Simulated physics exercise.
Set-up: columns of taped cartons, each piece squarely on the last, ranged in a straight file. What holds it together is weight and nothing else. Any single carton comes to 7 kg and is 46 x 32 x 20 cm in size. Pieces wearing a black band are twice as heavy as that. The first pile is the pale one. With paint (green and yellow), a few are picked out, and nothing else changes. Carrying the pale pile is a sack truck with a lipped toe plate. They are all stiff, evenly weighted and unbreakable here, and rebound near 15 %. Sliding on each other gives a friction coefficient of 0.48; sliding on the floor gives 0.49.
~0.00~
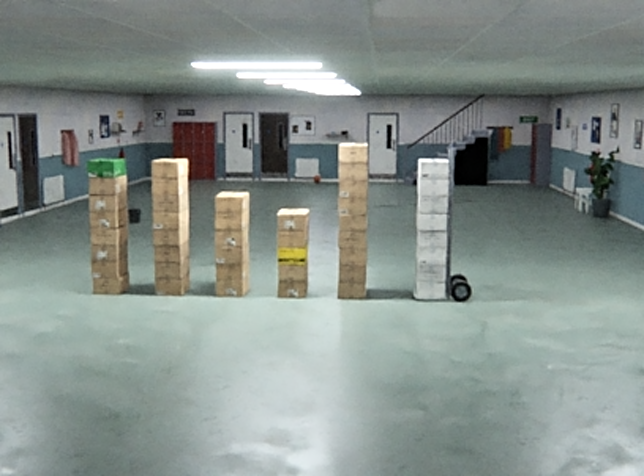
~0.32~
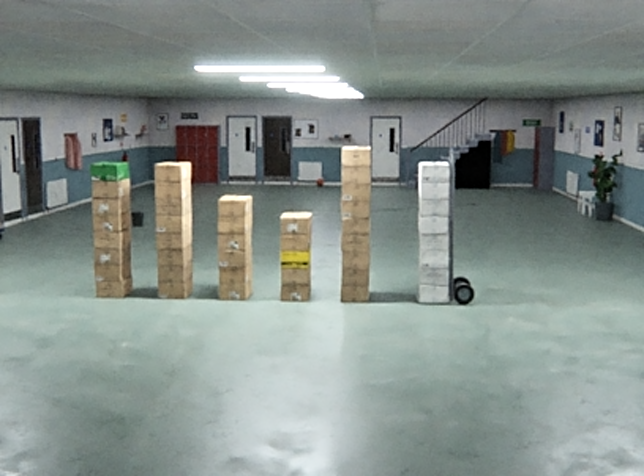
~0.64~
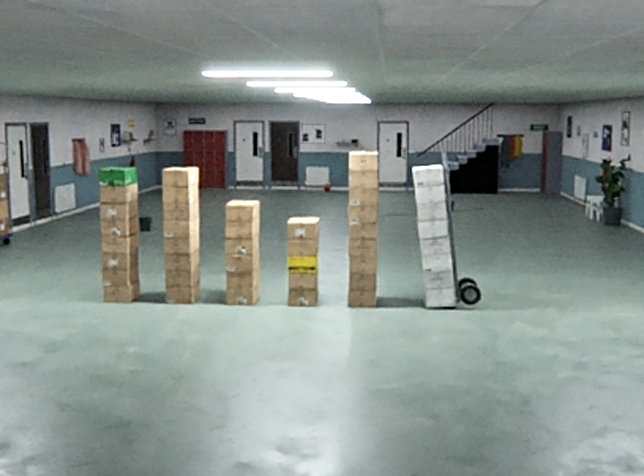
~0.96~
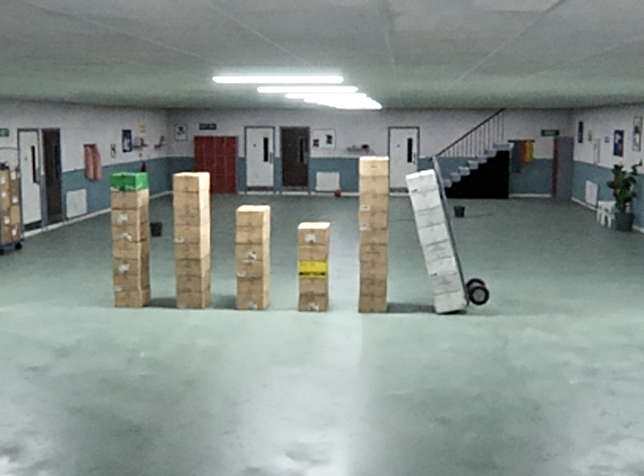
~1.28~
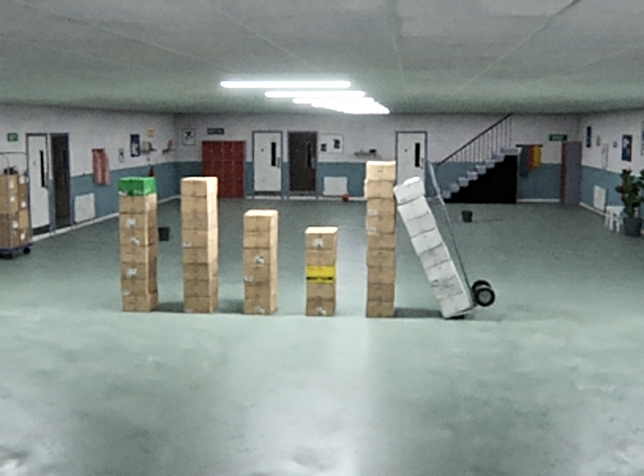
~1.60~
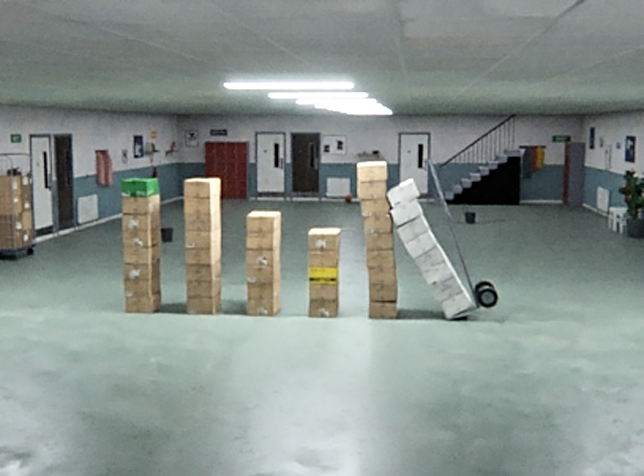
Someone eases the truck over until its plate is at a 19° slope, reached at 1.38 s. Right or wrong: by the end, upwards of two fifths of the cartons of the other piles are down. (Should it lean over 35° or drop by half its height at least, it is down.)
Right.
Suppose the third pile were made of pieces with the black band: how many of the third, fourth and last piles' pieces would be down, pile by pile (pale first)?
Down at the end: Third pile 5, fourth pile 6, last pile 8.
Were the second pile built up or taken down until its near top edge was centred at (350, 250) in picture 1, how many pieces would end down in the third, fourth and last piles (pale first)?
Counts down - third: 1; fourth: 0; last: 0.
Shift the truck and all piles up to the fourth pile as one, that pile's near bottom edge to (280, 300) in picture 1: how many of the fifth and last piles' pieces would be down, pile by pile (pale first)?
Pile by pile, fifth 8 and last 8.
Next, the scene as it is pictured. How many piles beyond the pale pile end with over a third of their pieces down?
By my count, 5.
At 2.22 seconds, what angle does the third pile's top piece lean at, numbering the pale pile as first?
About 0 degrees from upright.
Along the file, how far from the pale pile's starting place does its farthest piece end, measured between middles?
It ends some 170 cm away.
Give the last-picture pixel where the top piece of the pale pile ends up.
In the last view it ends up close to (322, 254).
By 2.22 s, 8 of the pale pile down; none of the 36 other cartons down, 8 disturbed.
By 2.88 s, 8 of the pale pile down; 9 of the 36 other cartons down; yellow carton tilted 29°.
By 3.86 s, 8 of the pale pile down; 20 of the 36 other cartons down; yellow carton tilted 35°, 15 cm lower; green carton tilted 10°.
By 4.56 s, 8 of the pale pile down; 36 of the 36 other cartons down; green carton on its side; yellow carton tilted 35°, 15 cm lower.
When it is over (6.5 s), 8 of the pale pile down; 36 of the 36 other cartons down; green carton upside down; yellow carton tilted 35°, 15 cm lower. That is 100 per cent. In pixels of the last frame, middles, yellow carton near (278, 284).
